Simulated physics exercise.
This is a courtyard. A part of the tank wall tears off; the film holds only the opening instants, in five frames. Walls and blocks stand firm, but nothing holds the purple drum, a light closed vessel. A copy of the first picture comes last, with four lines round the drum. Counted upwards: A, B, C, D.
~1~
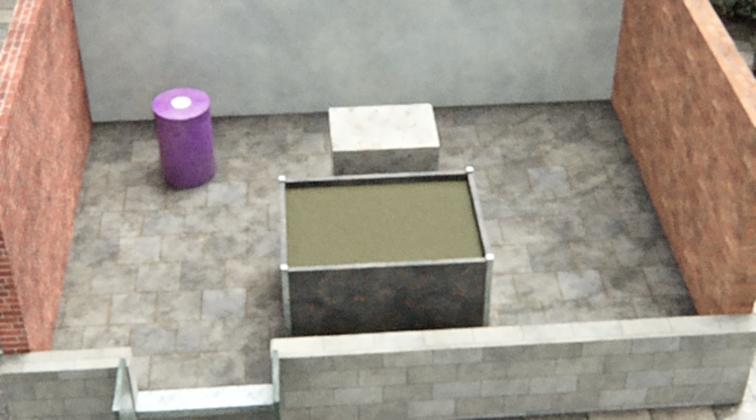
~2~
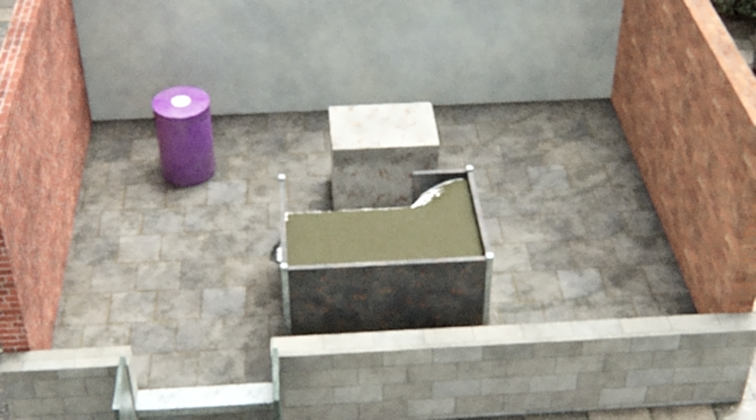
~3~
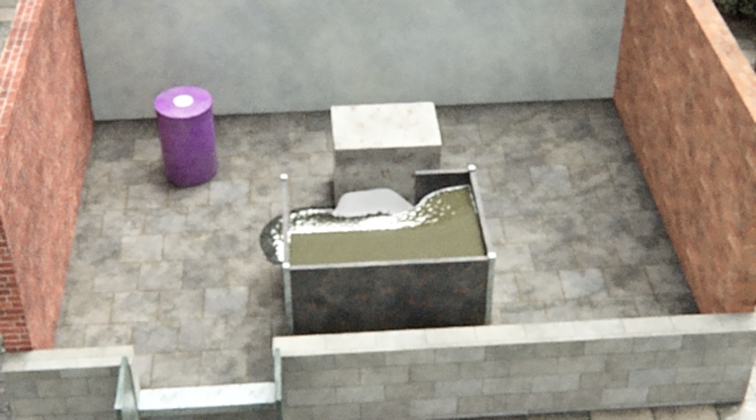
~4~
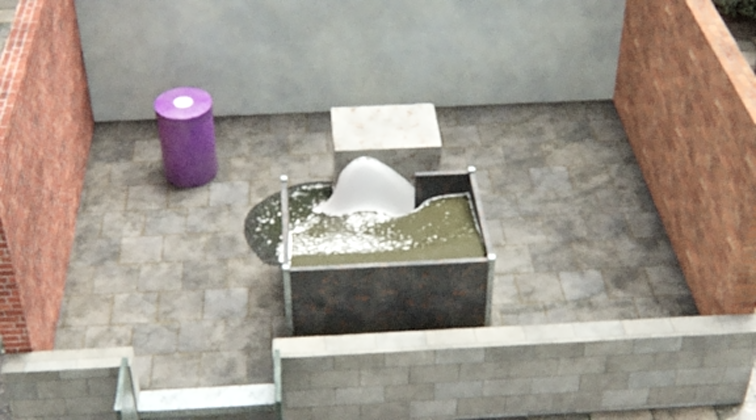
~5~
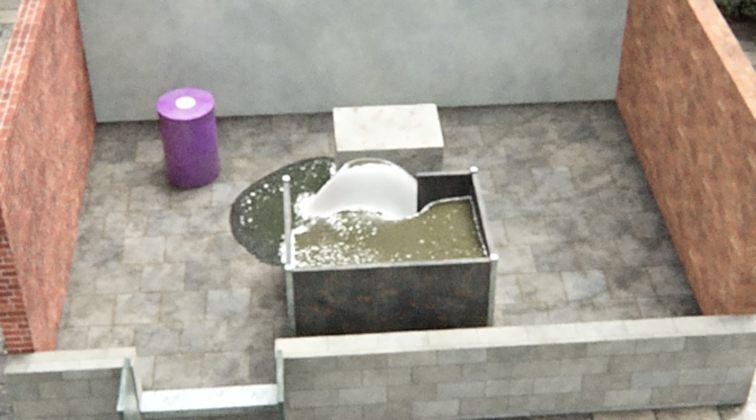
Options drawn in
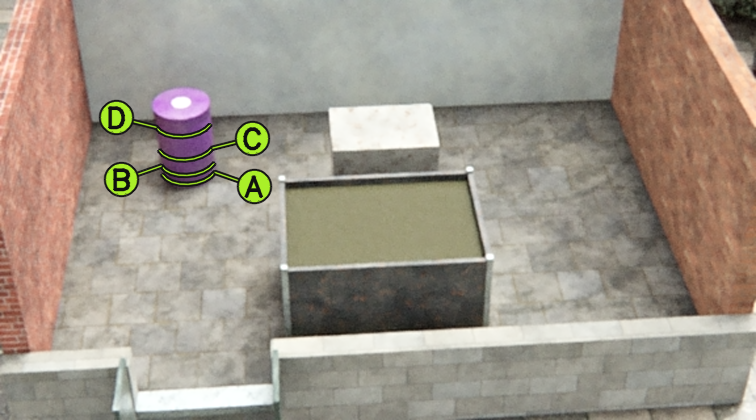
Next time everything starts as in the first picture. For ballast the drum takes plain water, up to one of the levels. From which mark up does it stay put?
D will do.
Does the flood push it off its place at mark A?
Yes, it does.
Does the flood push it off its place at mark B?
Yes, it does.
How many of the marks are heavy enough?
One of them.
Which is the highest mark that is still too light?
The answer is C.
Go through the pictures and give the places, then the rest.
The first picture shows lid of the purple drum at (181, 103); tank full, its middle at (382, 225); open gate at (202, 347).
In the second picture, water covers 3 % of the ground, mostly out of sight from here.
In the third picture, water covers 5 % of the ground, mostly out of sight from here.
In the fourth picture, 7 % of the ground under water, its edge towards the drum at (256, 222).
The fifth picture shows lid of the purple drum at (186, 103); 10 % of the ground under water, its edge towards the drum at (258, 186).
In lime, A at (188, 184); B at (186, 175); C at (185, 160); D at (182, 136); from the bottom up A, B, C, D.
With A, it is pushed about twice its own width away.
With B, it is pushed about twice its own width away.
With C, it is pushed about half its own width away.
With D, it does not move.
